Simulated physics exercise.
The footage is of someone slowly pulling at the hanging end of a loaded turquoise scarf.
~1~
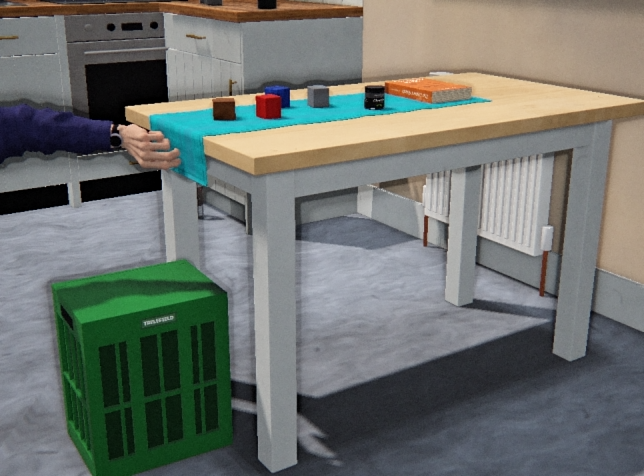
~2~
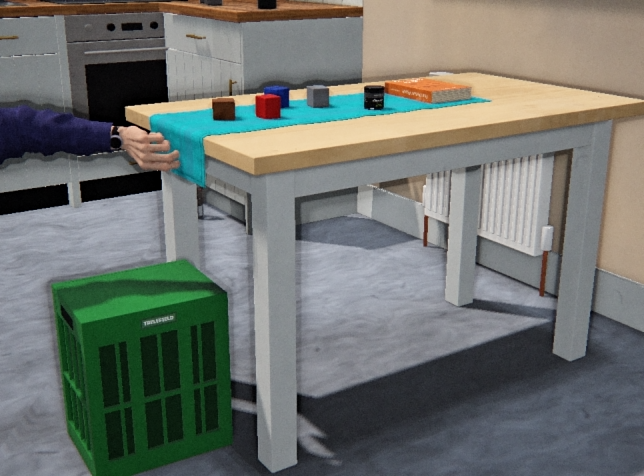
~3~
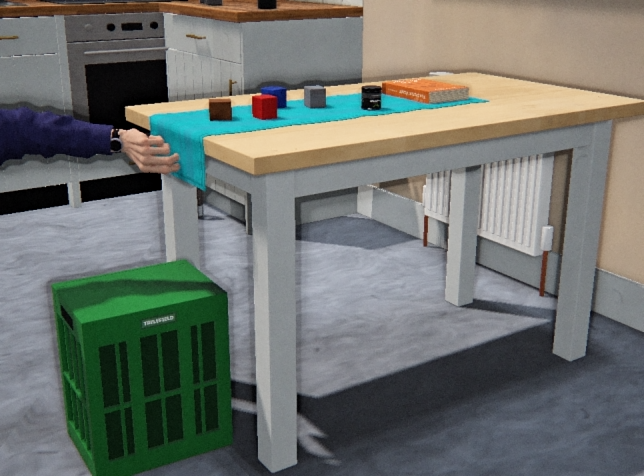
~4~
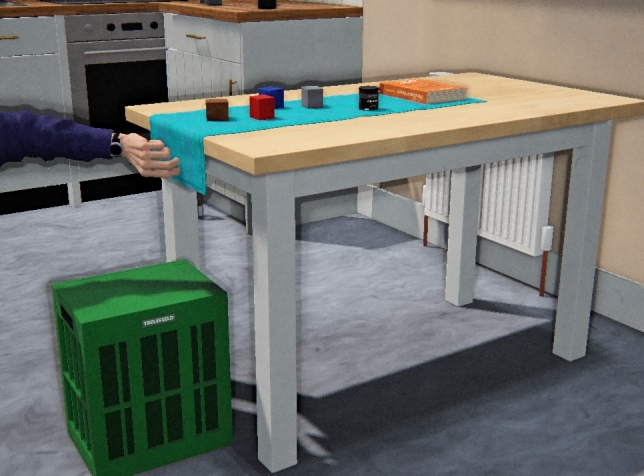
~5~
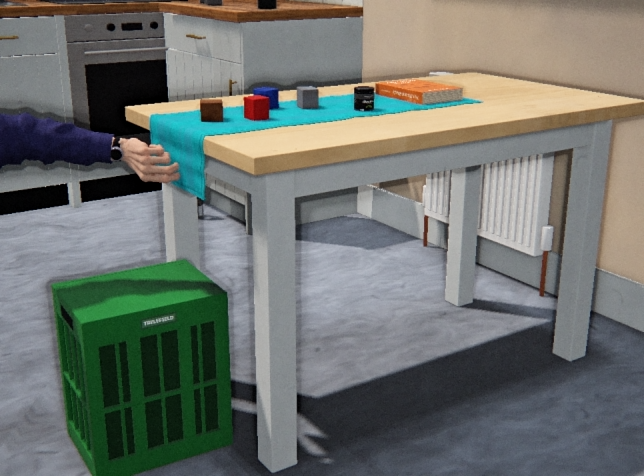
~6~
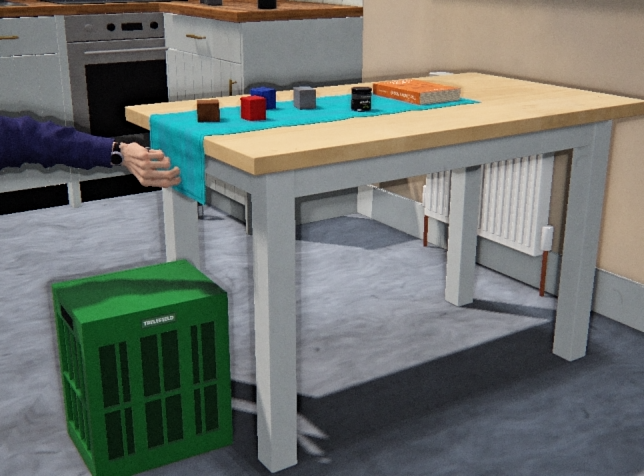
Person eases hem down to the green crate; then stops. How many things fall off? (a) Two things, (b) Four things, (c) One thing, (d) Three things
The answer is a.
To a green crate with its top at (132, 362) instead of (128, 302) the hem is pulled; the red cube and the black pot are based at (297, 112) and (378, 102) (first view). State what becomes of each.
Red cube: Lost; black pot: Safe.
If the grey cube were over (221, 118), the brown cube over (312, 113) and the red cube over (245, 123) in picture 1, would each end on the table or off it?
The grey cube ends up off; the brown cube stays put; the red cube ends up off.
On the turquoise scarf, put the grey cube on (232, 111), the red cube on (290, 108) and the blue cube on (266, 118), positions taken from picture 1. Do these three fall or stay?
The grey cube comes down, the red cube survives, the blue cube tumbles off.
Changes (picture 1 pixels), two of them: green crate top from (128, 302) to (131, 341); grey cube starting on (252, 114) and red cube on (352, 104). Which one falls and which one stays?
As for the grey cube, it leaves the top; as for the red cube, it stays in place.
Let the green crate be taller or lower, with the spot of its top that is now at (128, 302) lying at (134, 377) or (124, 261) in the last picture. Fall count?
Then 4, then 1.
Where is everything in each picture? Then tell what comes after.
In the first picture, hem (207, 186); brown cube (224, 100); red cube (268, 96); blue cube (277, 88); grey cube (318, 87); black pot (375, 87); top of the crate (128, 302).
In the second picture, hem (205, 187); brown cube (223, 100).
In the third picture, hem (206, 191); red cube (264, 96).
In the fourth picture, hem (206, 195); blue cube (271, 88); top of the crate (128, 302).
In the fifth picture, hem (205, 201); grey cube (308, 88).
In the sixth picture, hem (205, 205); brown cube (208, 101); red cube (253, 97); blue cube (263, 89); grey cube (304, 88); black pot (361, 88).
Soon after, hem near (179, 239); brown cube gone.
Then, hem on the crate; brown cube and red cube gone.
At rest, hem on the crate; brown cube and red cube gone. The table loses two.
